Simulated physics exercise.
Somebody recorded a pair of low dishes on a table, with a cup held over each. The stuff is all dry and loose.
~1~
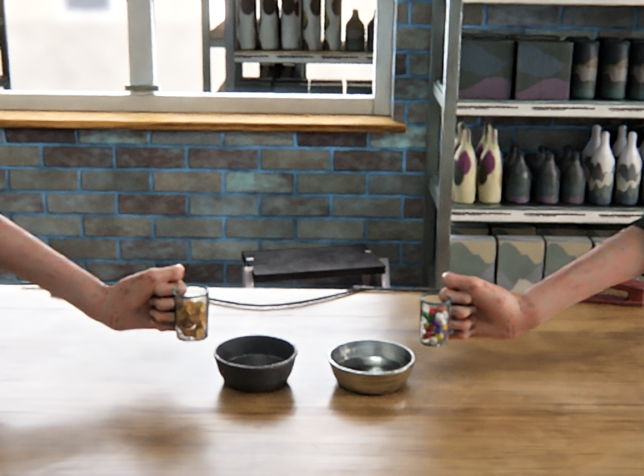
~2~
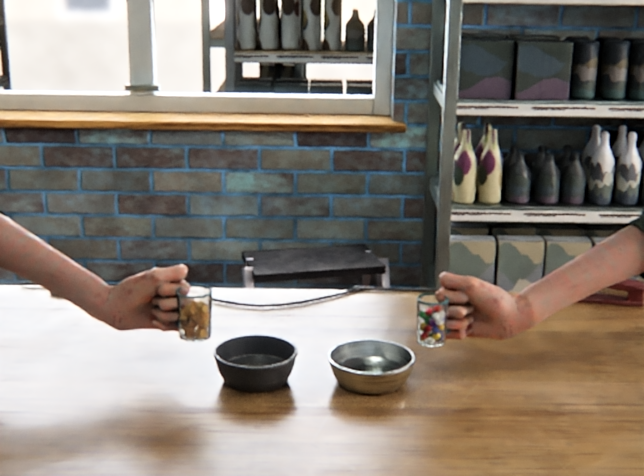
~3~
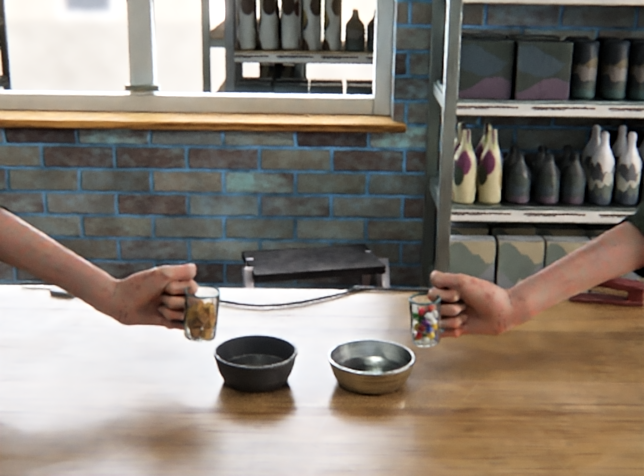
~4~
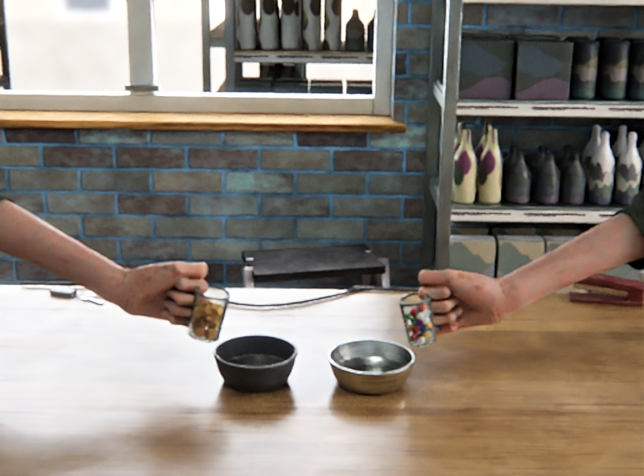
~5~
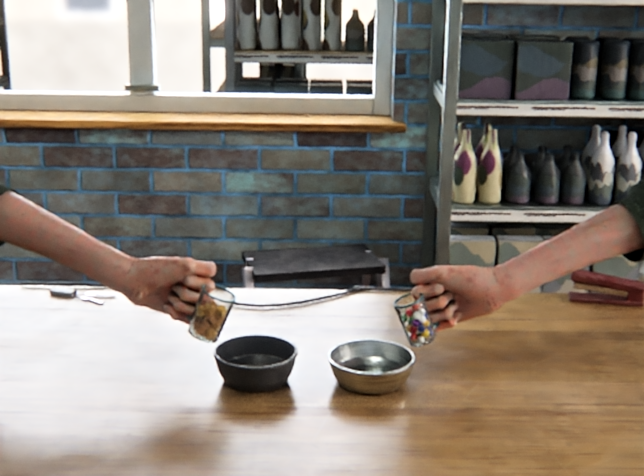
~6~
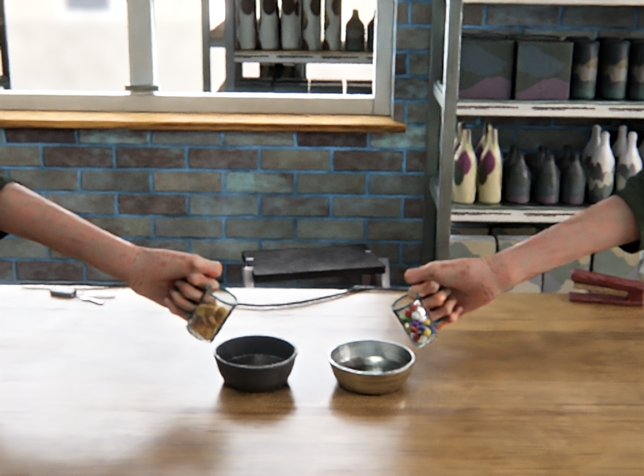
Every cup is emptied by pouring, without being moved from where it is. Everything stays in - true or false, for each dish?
Left dish: True. Right: True.
Then, 0.30 s on from there, left, the whole lot still in the cup; right, the whole lot still in the cup.
Then, 0.68 s on from there, left, the whole lot still in the cup; right, the whole lot still in the cup.
Then, 1.09 s on from there, left, the whole lot still in the cup; right, near half still in the cup, near half in the dish, a little in the air.
In the end, left, the whole lot in the dish, none at all outside the dish; right, the whole lot in the dish, none at all outside the dish.
